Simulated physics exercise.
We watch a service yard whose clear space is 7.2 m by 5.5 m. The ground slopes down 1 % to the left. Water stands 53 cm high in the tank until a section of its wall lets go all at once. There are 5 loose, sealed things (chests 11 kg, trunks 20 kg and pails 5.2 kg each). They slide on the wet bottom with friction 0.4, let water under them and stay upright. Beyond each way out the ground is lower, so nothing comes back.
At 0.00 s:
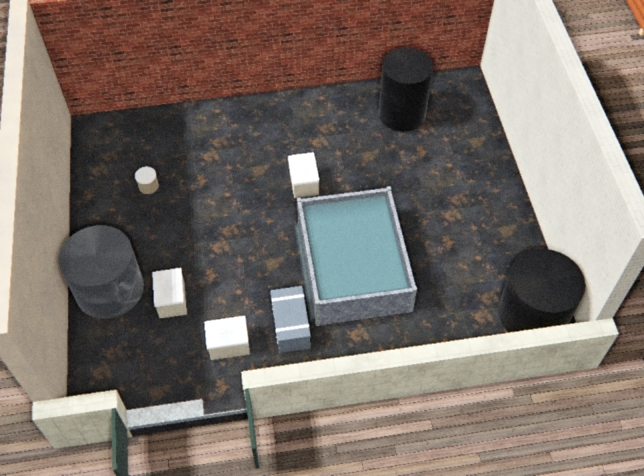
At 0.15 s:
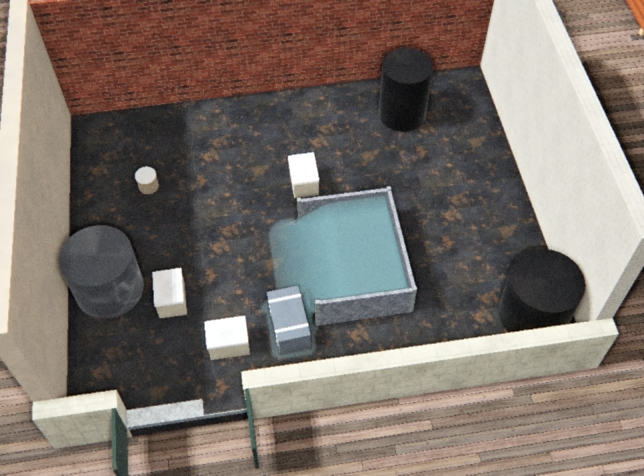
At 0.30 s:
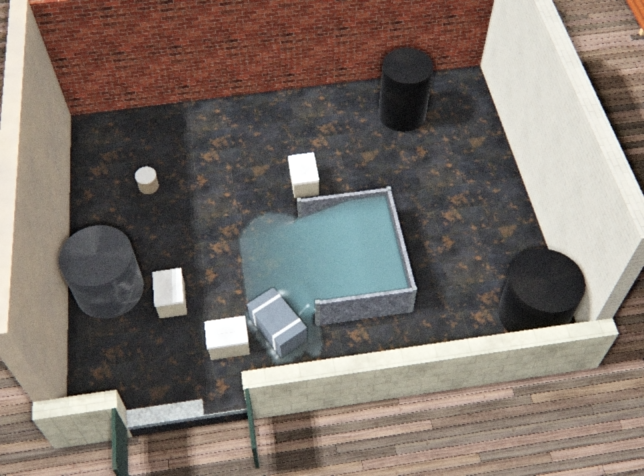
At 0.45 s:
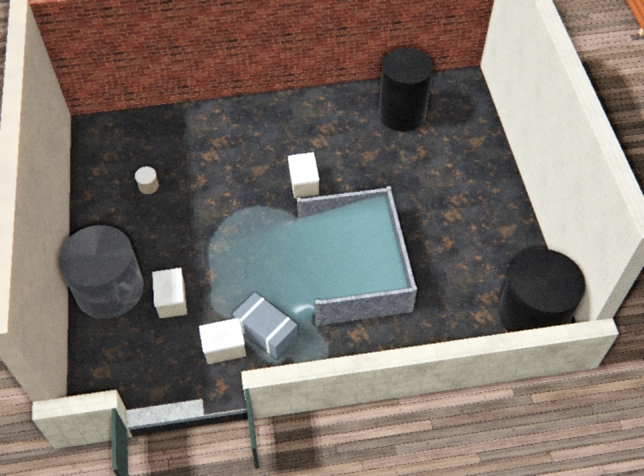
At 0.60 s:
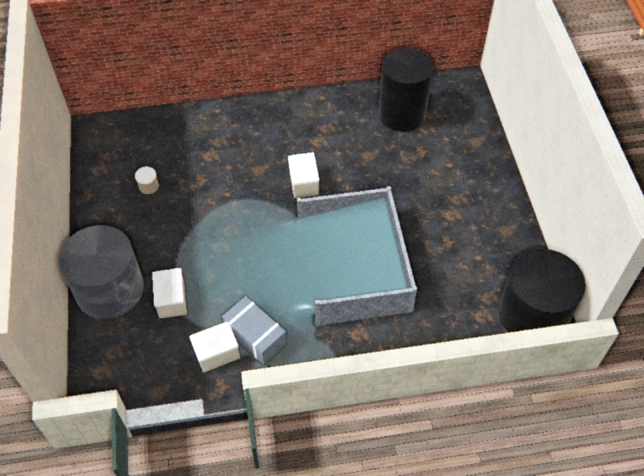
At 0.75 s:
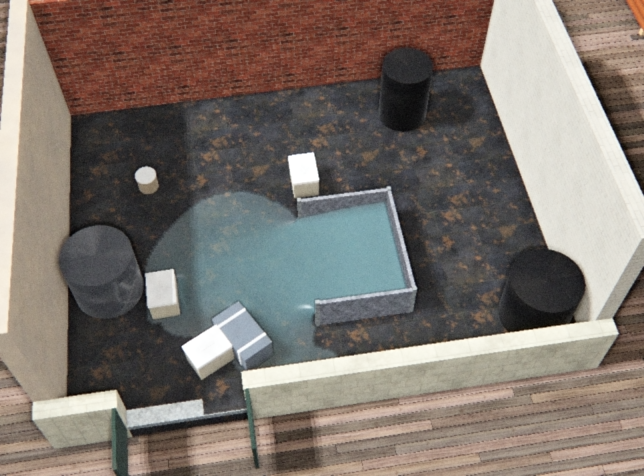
Water from a walled pool spread left across the dark floor of a yard after one side opened, turning a gray box and pushing it into a white one, which shifted left too.
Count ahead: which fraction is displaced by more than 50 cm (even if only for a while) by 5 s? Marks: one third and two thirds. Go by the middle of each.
Share: Two thirds or above.
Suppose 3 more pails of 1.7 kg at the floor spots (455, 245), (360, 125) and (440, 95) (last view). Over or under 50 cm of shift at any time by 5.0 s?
In turn: Under, under, short of it.
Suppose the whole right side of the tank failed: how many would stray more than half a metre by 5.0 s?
In that case 0 of them.
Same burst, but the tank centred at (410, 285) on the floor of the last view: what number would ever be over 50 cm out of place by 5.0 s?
In that case 4 of them.
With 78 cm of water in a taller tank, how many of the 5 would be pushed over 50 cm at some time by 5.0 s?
Then 4.
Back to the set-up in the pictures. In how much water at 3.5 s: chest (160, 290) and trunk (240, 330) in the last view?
Roughly 16 and 8 cm.
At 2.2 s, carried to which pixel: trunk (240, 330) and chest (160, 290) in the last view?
Around (175, 370) and (77, 380).
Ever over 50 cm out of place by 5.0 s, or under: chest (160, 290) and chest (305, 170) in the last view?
In turn: Over, short of it.
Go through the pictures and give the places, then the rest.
A trunk at (290, 313) rests on the ground; a chest at (227, 332) rests on the ground; water covers 2.2 m2; 0 of 5 have shifted, in the first picture.
A trunk at (289, 313) rests on the ground; a chest at (227, 332) rests on the ground; 2.9 m2 under water; 0 of 5 have shifted, in the second picture.
A trunk at (277, 316) rests on the ground, 19 cm from its start; a chest at (227, 332) rests on the ground; 3.9 m2 under water; 1 of 5 have shifted, in the third picture.
A trunk at (265, 319) rests on the ground, 36 cm from its start; a chest at (222, 335) rests on the ground, 8 cm from its start; water covers 5.3 m2; 2 of 5 have shifted, in the fourth picture.
A trunk at (254, 324), on the bottom, 53 cm from its start; a chest at (214, 341) rests on the ground, 21 cm from its start; 6.7 m2 under water; 2 of 5 have shifted, in the fifth picture.
A trunk at (242, 330) rests on the ground, 71 cm from its start; a chest at (207, 346), on the bottom, 33 cm from its start; water covers 7.9 m2; 3 of 5 have shifted, in the sixth picture.
After 1.1 s 2 of 5 are over 50 cm from their spots; 0 afloat.
After 2.2 s 3 of 5 are over 50 cm from their spots; 2 afloat.
After 3.5 s 4 of 5 are over 50 cm from their spots; 4 afloat.
After 5.0 s 4 of 5 are over 50 cm from their spots, and 4 have been at some point; 3 afloat.
